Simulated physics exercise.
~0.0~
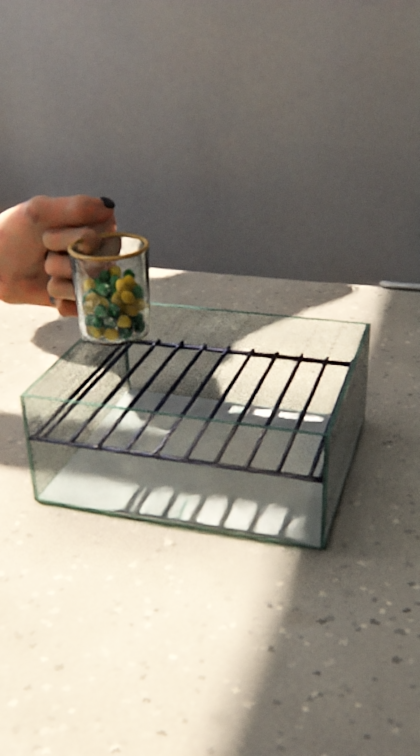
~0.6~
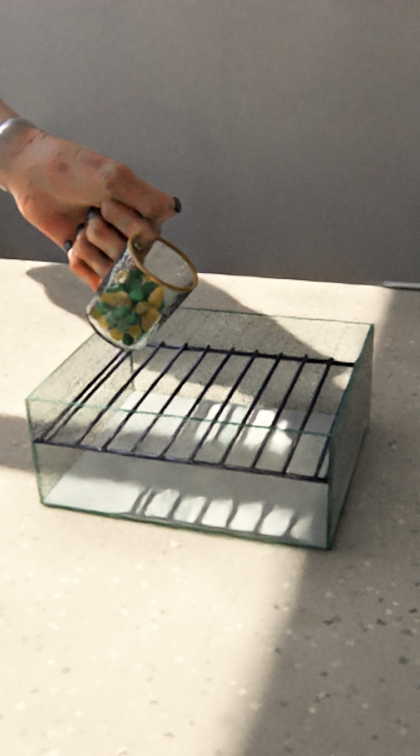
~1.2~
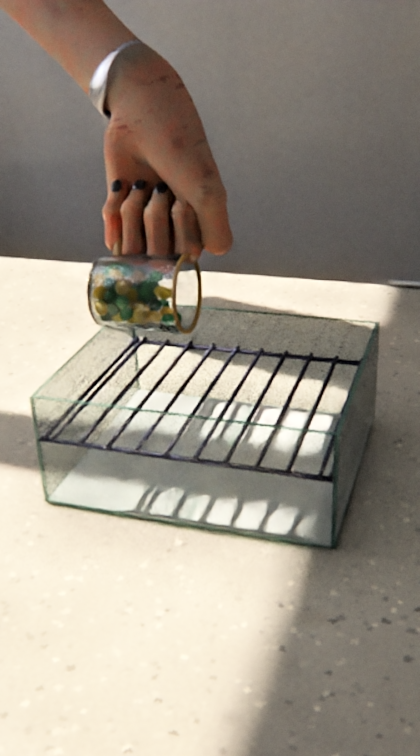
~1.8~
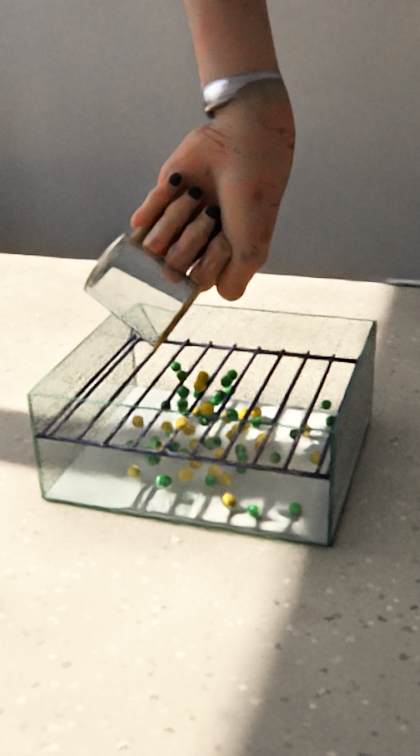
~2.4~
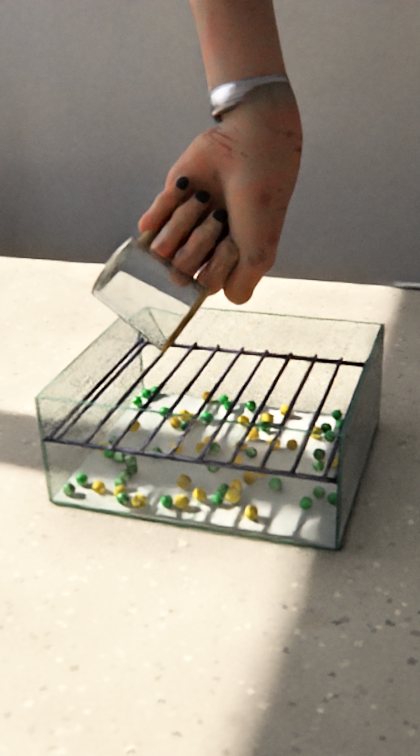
A hand tips green and yellow beads from a glass cup through a rack into a box.
